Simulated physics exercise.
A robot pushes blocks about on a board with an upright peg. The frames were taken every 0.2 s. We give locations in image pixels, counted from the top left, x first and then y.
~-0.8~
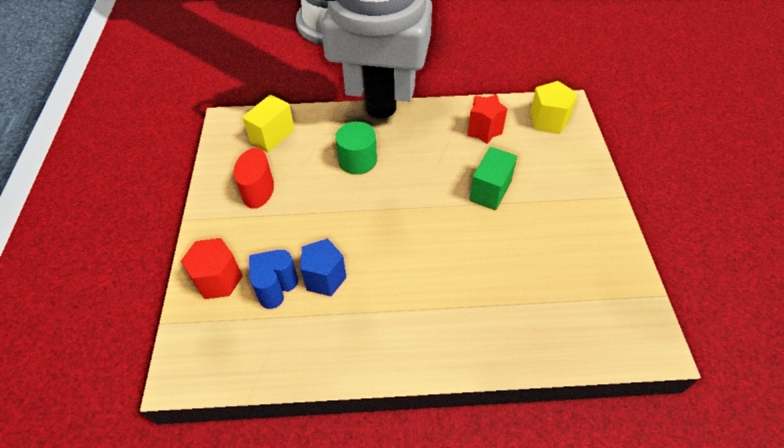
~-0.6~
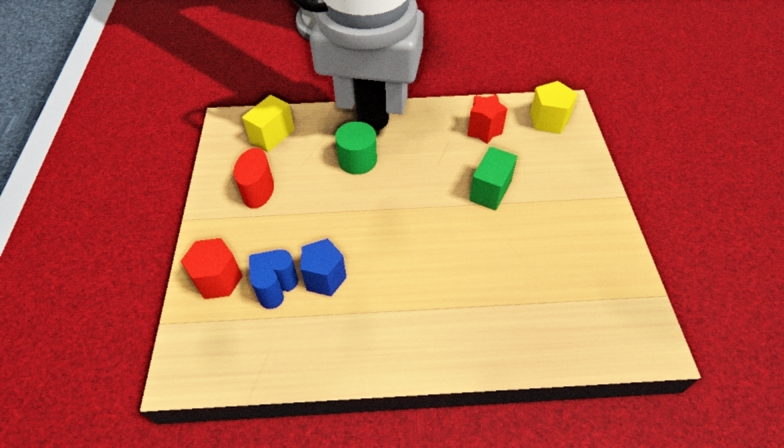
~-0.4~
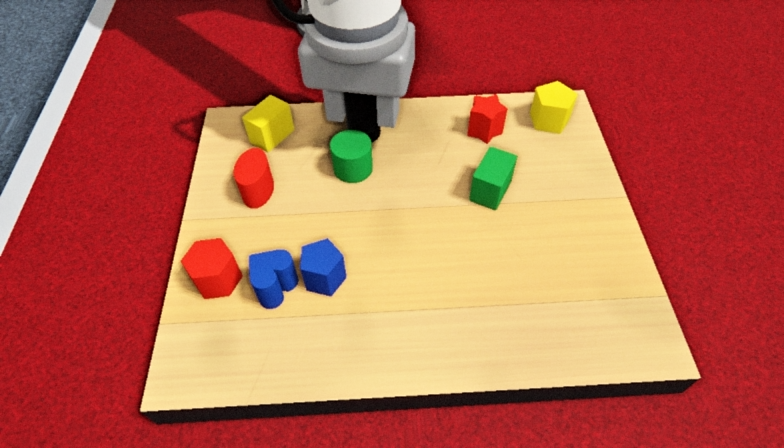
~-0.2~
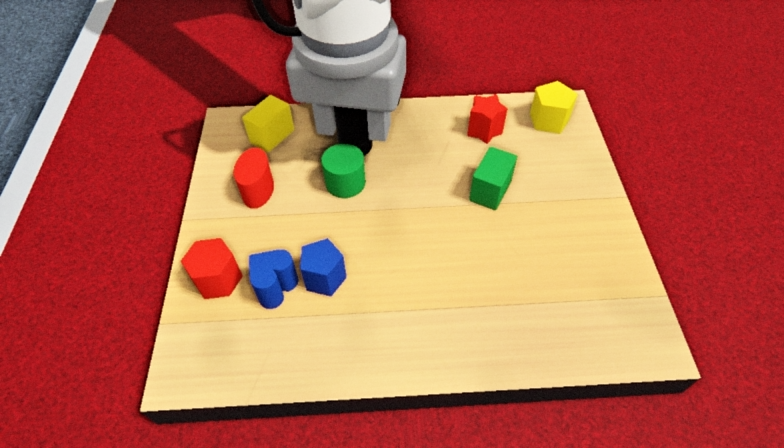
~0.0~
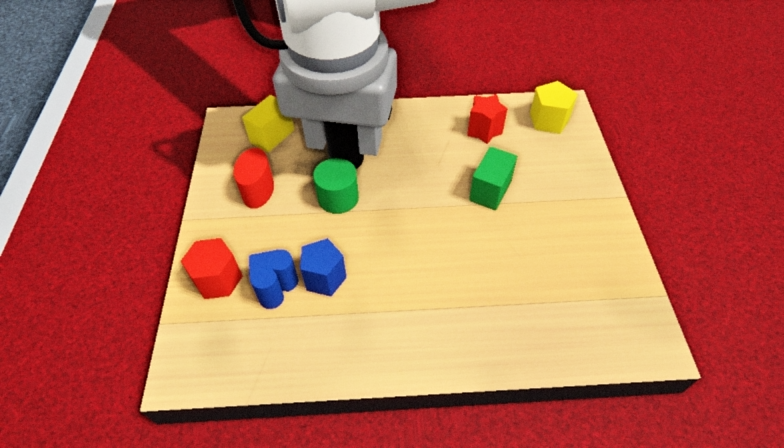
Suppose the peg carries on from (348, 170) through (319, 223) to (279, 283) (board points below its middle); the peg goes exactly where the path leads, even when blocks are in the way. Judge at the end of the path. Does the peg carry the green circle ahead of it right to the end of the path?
No - that is not the case.
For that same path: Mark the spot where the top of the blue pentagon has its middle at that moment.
At the end it should sit near (339, 310).
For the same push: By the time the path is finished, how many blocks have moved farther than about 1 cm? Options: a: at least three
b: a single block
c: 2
a (at least three)
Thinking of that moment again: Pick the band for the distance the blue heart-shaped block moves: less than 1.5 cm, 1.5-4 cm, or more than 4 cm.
It slides somewhere between 1.5 and 4 cm.
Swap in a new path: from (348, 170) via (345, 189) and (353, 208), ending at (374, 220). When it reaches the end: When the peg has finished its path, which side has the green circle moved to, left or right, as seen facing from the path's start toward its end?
It's pushed right.
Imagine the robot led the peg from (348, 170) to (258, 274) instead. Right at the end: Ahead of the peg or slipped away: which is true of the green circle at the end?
The peg should slip past it.
The first path, step by step. One third of the way, peg at (328, 195); green circle at (320, 213).
Two thirds of the way, peg at (306, 234); blue heart-shaped block at (263, 270), turned 15° clockwise; blue pentagon at (326, 290); green circle at (312, 254).
At the end, peg at (276, 274); red six-sided block not moved; blue heart-shaped block at (244, 289), turned 50° clockwise; blue pentagon at (339, 310), turned 20° anticlockwise; green circle at (302, 286).
